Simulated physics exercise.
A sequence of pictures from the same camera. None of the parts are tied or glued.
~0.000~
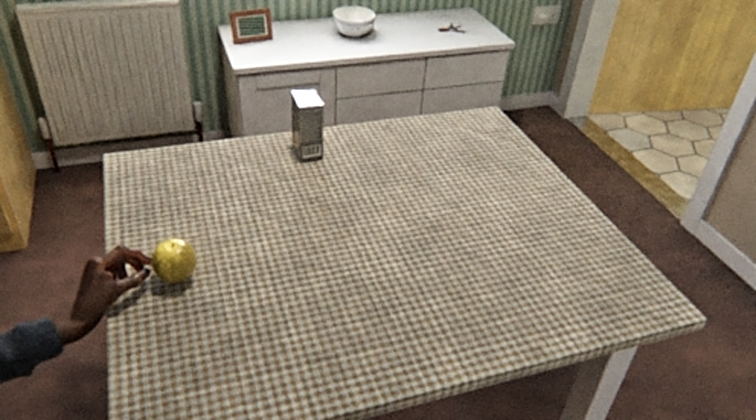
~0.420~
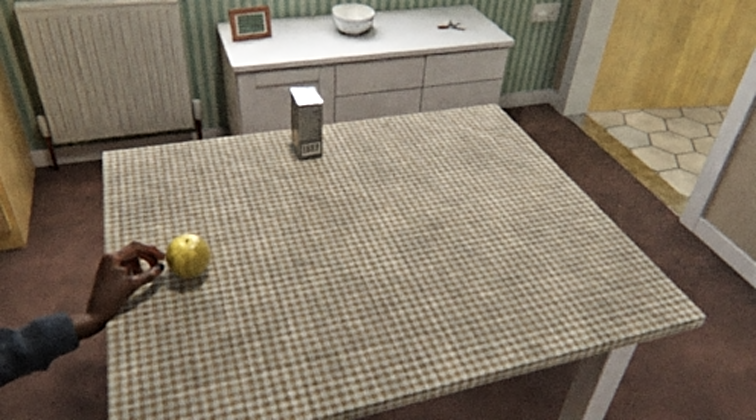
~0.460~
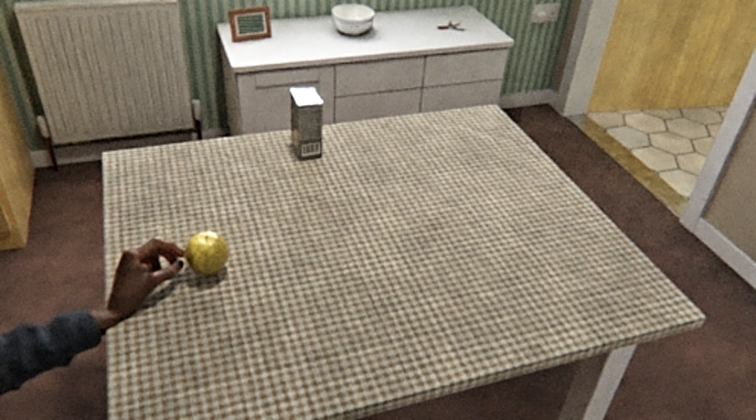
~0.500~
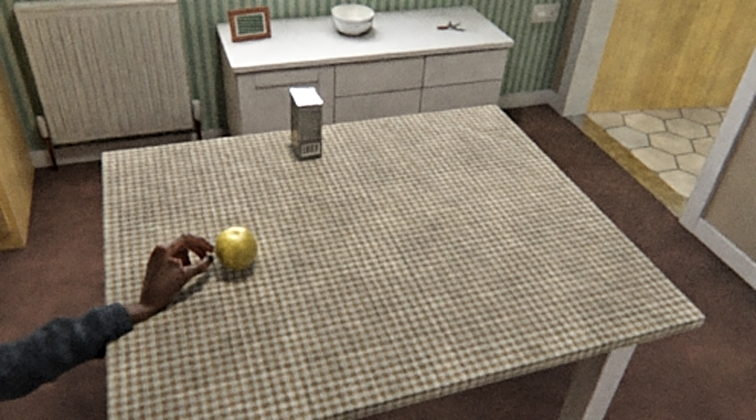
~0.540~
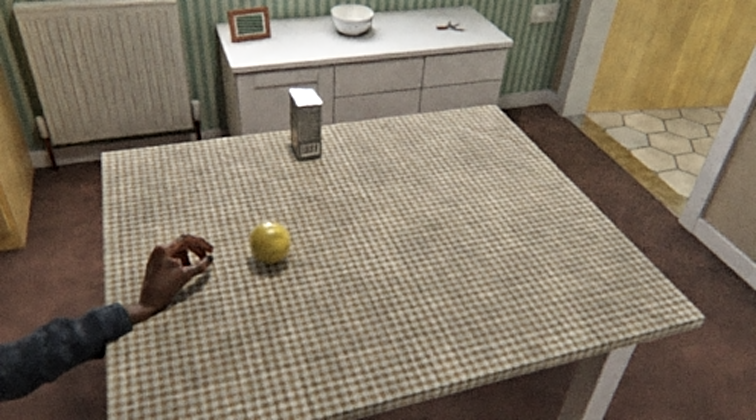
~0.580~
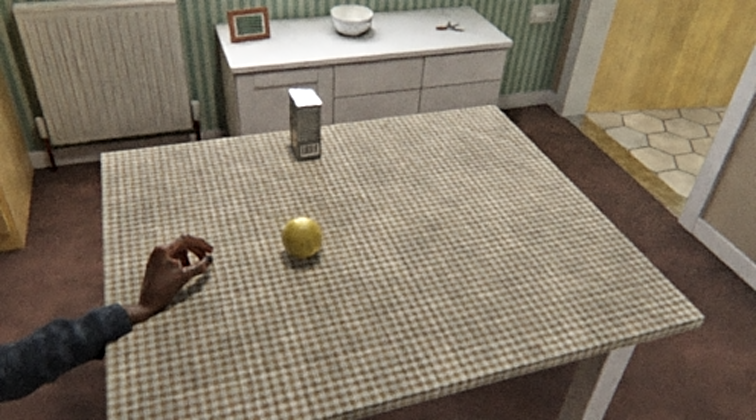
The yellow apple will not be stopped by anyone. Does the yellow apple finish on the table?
No, it finishes off the table.
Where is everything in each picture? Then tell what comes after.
The first frame shows under the hand; yellow apple (175, 261).
The second frame shows under the hand; yellow apple (189, 256).
The third frame shows under the hand; yellow apple (208, 253).
The fourth frame shows yellow apple (237, 248).
The fifth frame shows yellow apple (270, 243) displaced about its own width.
The sixth frame shows yellow apple (302, 237) displaced about its own width.
Around 0.78 s, yellow apple displaced well along near (448, 212).
Around 1.08 s, yellow apple now off the table.
Around 1.48 s, things are still on the move.
Finally (1.6 s), off the table, yellow apple.
